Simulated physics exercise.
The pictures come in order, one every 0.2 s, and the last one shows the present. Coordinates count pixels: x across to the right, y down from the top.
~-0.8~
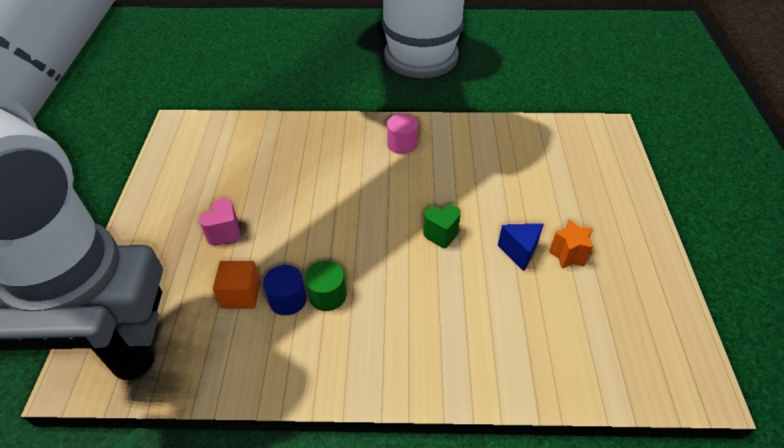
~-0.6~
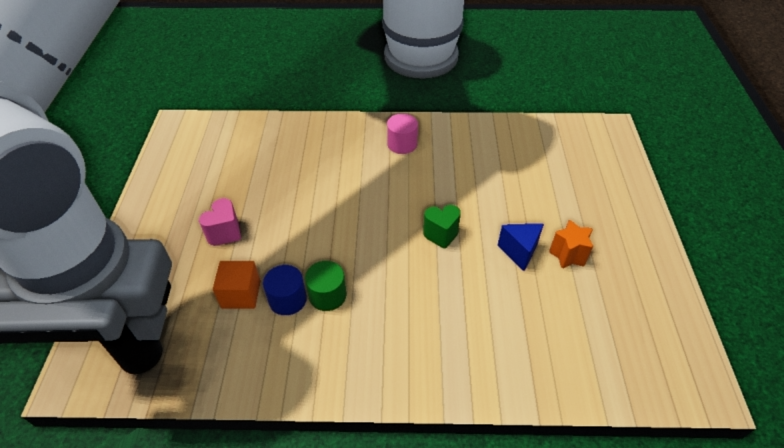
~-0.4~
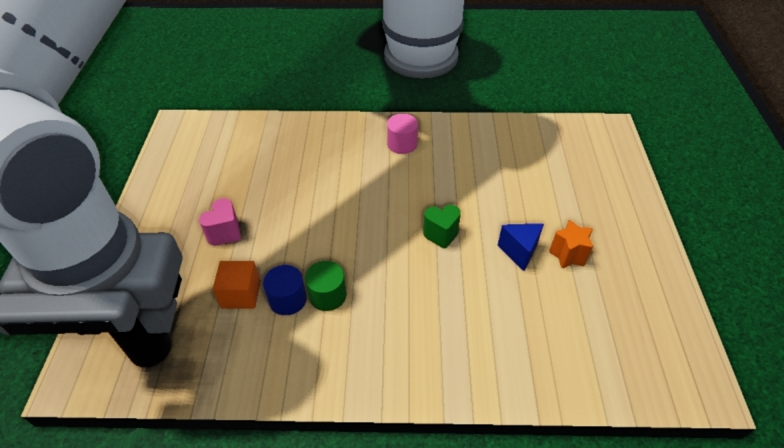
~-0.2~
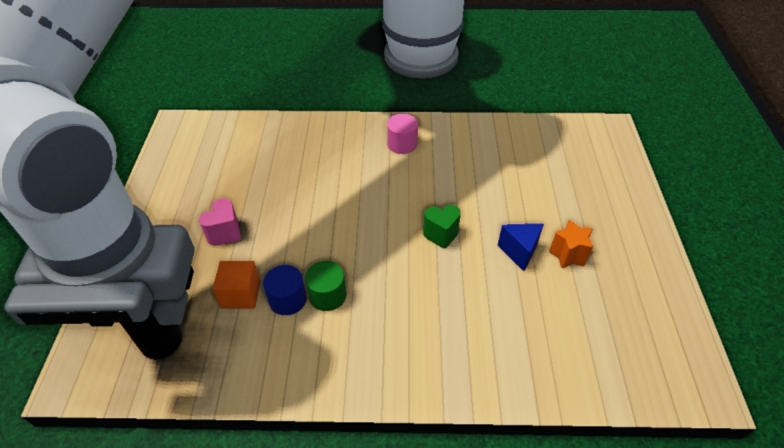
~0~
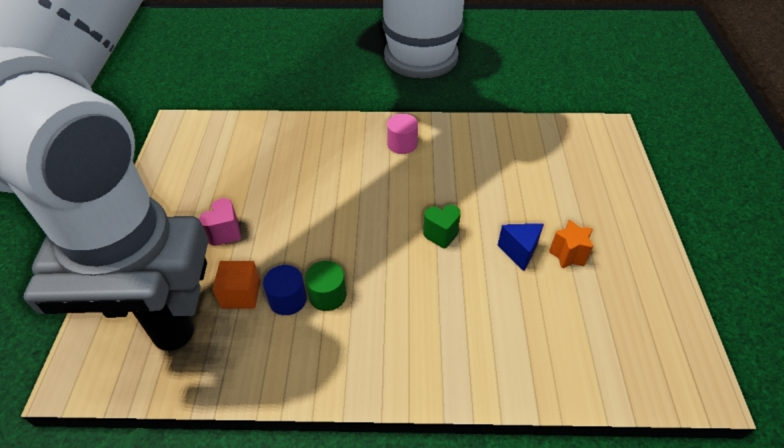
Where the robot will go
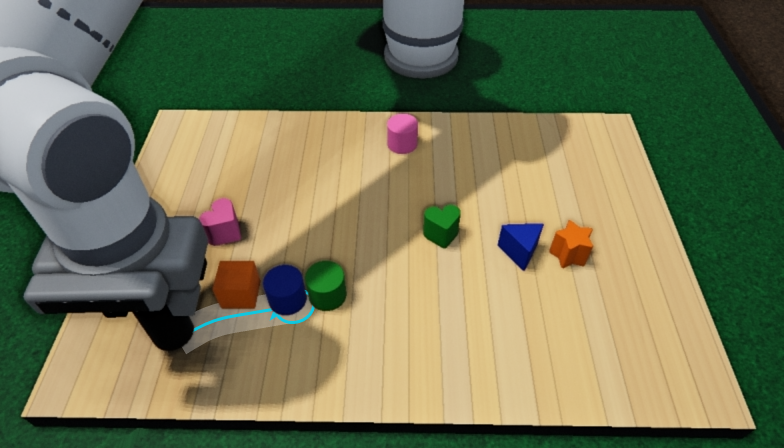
A gray robotic arm at the left moves its dark lower end slightly right and upward over a wooden board, nearing an orange block beside blue and green cylinders, while all the colored blocks stay still.
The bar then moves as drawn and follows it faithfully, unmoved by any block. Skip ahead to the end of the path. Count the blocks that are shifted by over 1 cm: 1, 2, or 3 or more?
That makes 3 blocks or more.
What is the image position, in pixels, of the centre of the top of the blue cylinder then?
Close to (322, 265).
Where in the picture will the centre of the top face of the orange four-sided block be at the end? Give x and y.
I think it will end close to (251, 261).
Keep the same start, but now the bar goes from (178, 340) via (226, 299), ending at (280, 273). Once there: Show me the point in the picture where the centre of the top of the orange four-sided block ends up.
Close to (309, 231).
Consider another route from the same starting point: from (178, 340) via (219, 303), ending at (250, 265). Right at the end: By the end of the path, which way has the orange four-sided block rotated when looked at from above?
Overhead view: Clockwise.
Drawn move, from (178, 340) via (216, 320) and (255, 312), ending at (295, 306).
The first path, step by step. One third of the way, bar (214, 313); orange four-sided block (240, 271).
Two thirds of the way, bar (255, 305); orange four-sided block (250, 262); blue cylinder (289, 278); green cylinder (328, 275).
At the end, bar (293, 299); orange four-sided block (251, 261); blue cylinder (322, 265); green cylinder (360, 267).
